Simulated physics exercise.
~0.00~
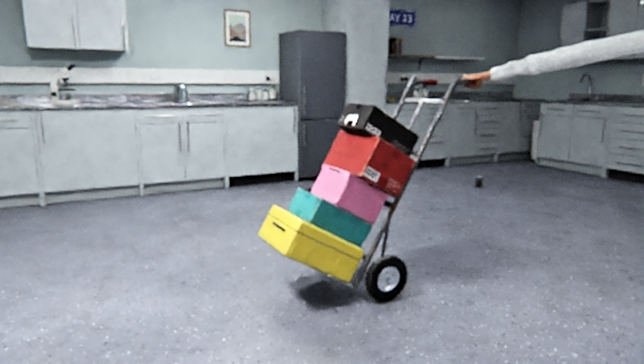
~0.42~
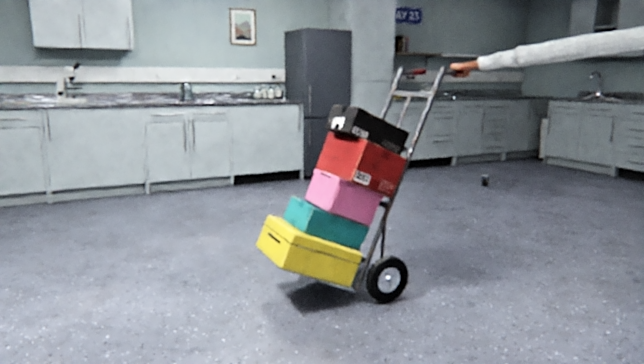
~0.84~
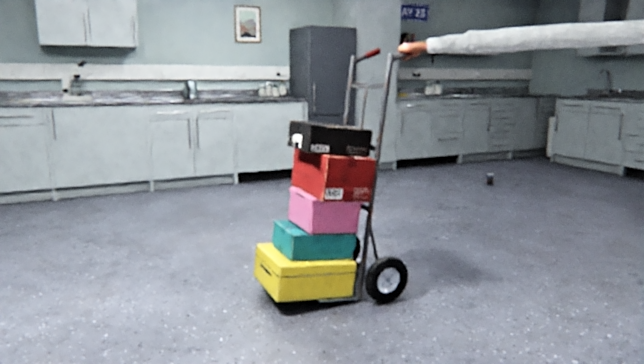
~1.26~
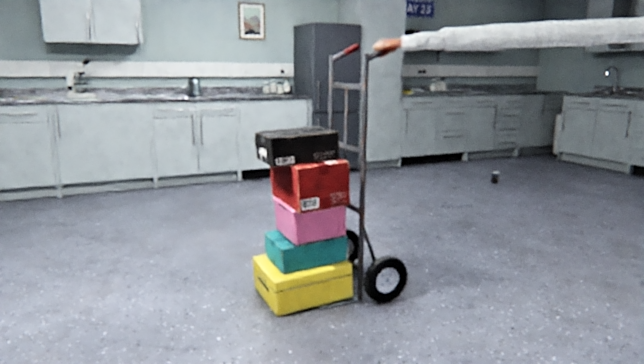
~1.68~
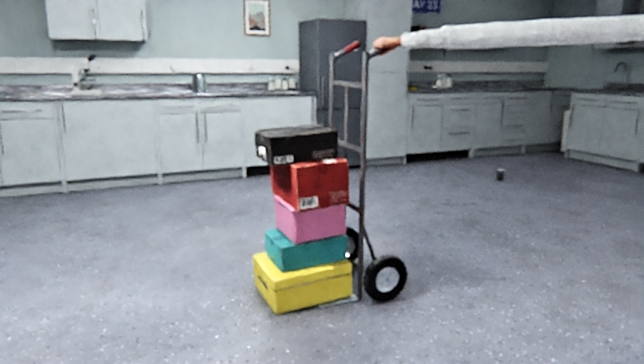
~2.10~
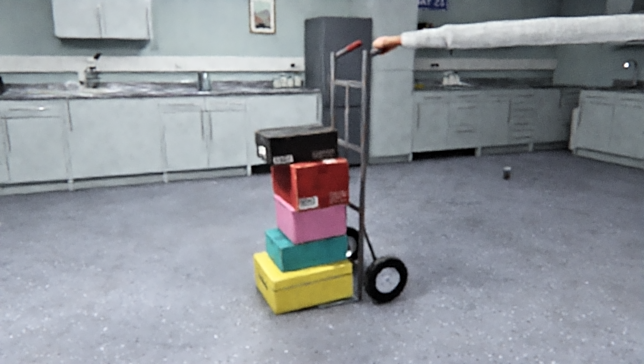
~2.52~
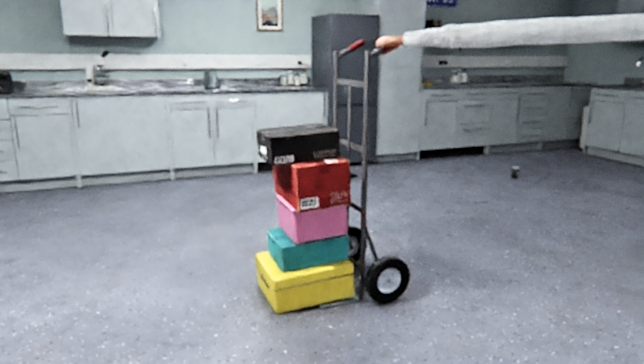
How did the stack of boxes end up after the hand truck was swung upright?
All five boxes stayed upright on the hand truck, still stacked one on top of another, and none tipped over or fell off.
